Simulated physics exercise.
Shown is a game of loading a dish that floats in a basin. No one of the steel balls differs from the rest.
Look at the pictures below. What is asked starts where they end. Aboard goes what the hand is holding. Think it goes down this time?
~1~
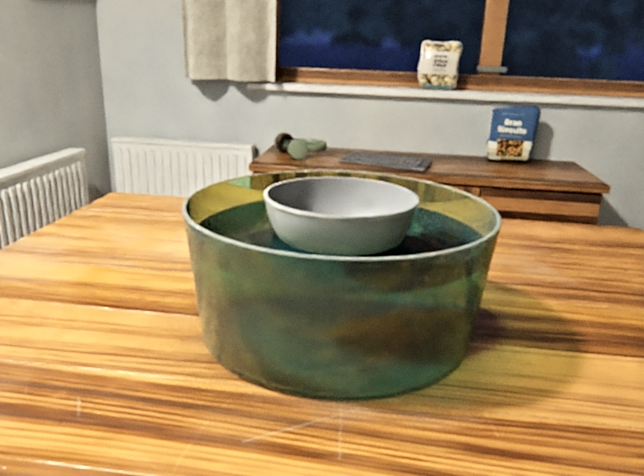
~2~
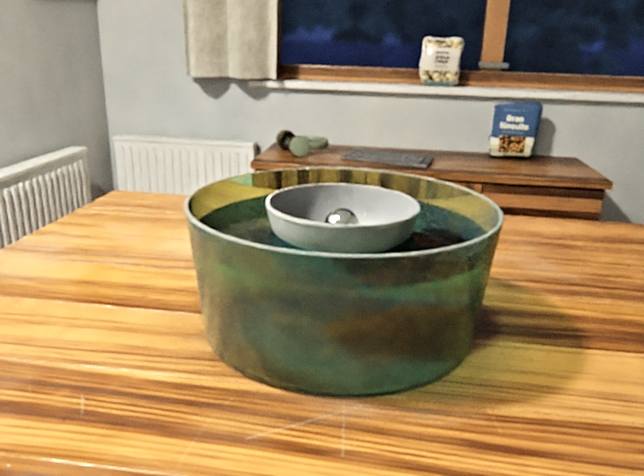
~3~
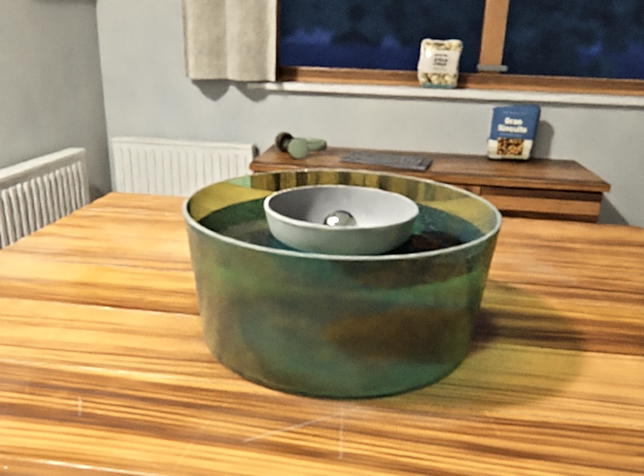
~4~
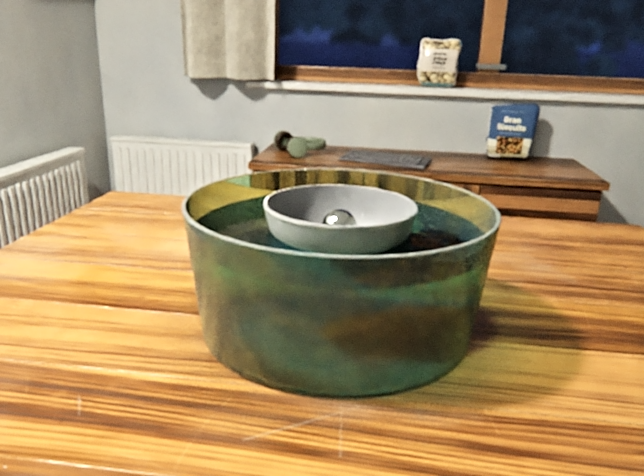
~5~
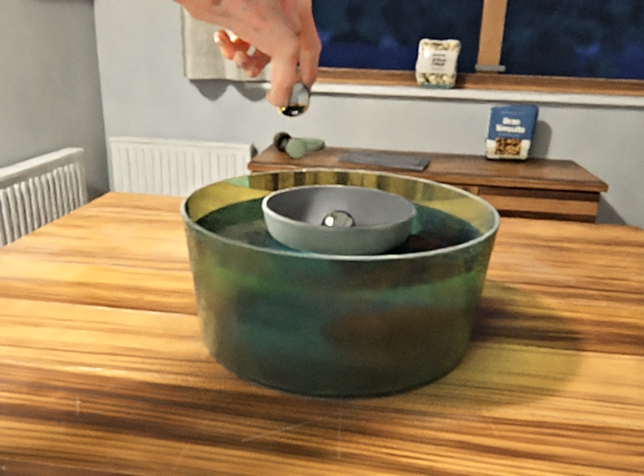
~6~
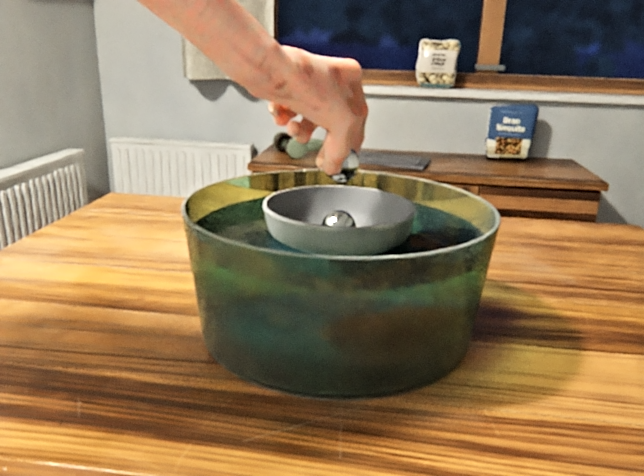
No, it stays up.
Next, the steel ball is in and the dish dips.
After that, it steadies; about a third of its side above the surface.
Finally, the dish floats; about a third of its side above the surface.
